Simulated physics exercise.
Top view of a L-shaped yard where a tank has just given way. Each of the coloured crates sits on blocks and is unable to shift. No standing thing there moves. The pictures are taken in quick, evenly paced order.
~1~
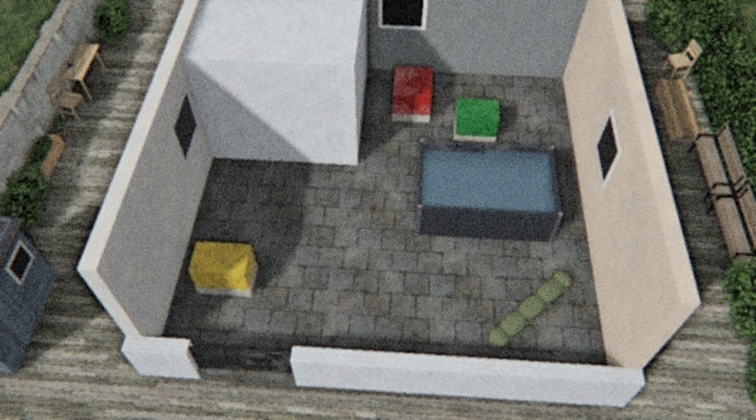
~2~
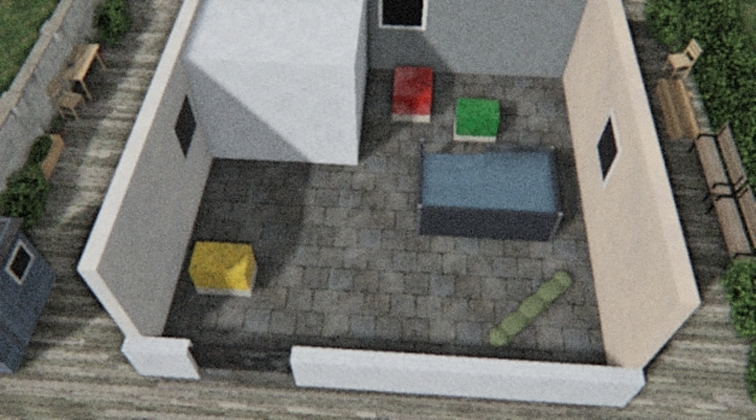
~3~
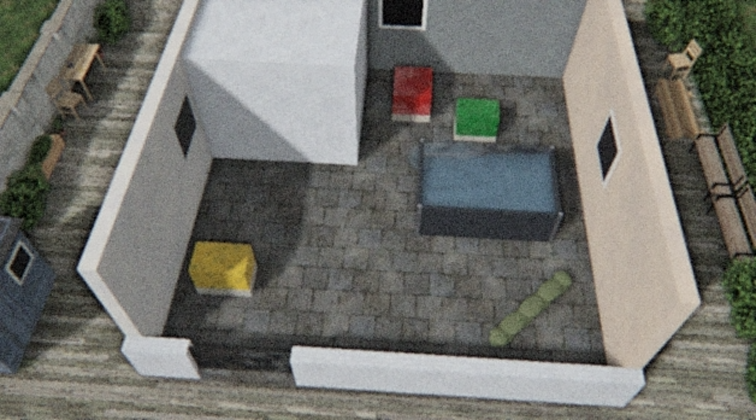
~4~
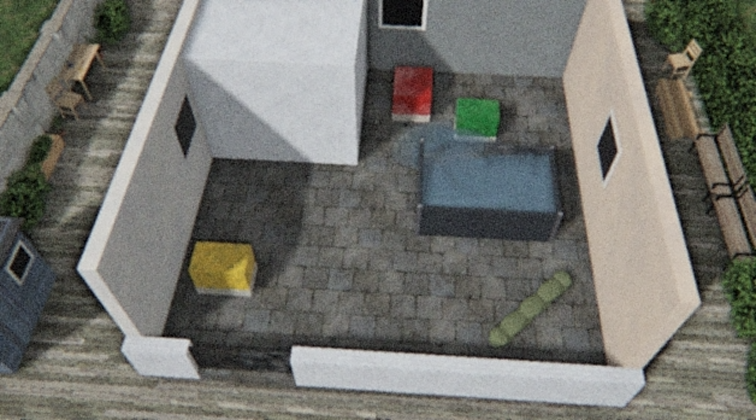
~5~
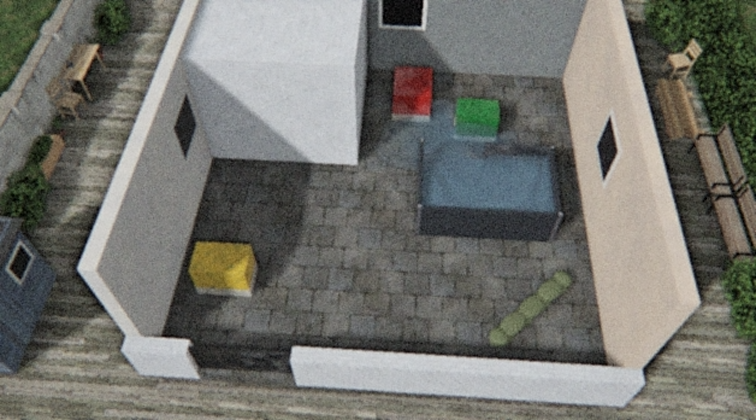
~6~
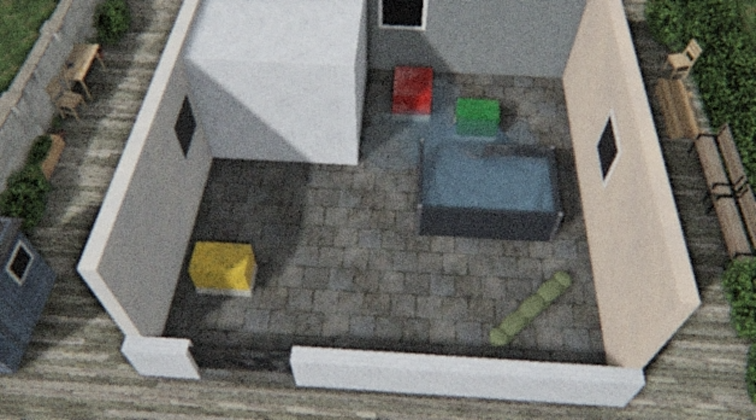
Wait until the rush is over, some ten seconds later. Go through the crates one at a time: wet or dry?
Crate by crate: Yellow crate dry, green crate wet, red crate wet.
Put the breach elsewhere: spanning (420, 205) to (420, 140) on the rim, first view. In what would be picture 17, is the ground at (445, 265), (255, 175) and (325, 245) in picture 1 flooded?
First: Spared by the leak. Second: Reached by the flood. Third: Reached by the flood.
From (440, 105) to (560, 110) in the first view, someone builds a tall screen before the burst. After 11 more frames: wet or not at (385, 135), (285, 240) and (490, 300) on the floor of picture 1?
One by one: Soaked, spared, spared.
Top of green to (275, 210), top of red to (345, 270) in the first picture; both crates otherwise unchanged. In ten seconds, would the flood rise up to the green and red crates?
Result - green crate is missed, red crate is missed.
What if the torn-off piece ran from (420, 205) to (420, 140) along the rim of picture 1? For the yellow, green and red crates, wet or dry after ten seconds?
Here's how it goes: The yellow crate is swamped, the green crate is left untouched, and the red crate is left untouched.
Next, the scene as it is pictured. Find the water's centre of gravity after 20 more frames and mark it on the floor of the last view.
The centre of mass sits at about (466, 155).
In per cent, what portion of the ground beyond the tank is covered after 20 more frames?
Close to 55 in a hundred, I think.
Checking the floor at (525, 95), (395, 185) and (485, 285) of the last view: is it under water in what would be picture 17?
Point one sodden, point two sodden, point three left clear.
A moment on, water covers 20 % of the floor; the yellow crate not reached, the green crate water round its plinth, the red crate water round its plinth.
Next, water covers 35 % of the floor; the yellow crate not reached, the green crate water round its plinth, the red crate water round its plinth.
Then, water covers 55 % of the floor; the yellow crate not reached, the green crate water round its plinth, the red crate water round its plinth.
Later, water covers 70 % of the floor; the yellow crate water round its plinth, the green crate water round its plinth, the red crate water round its plinth.
In the end, water covers 90 % of the floor; the yellow crate stayed above the water, the green crate was topped, the red crate was topped.
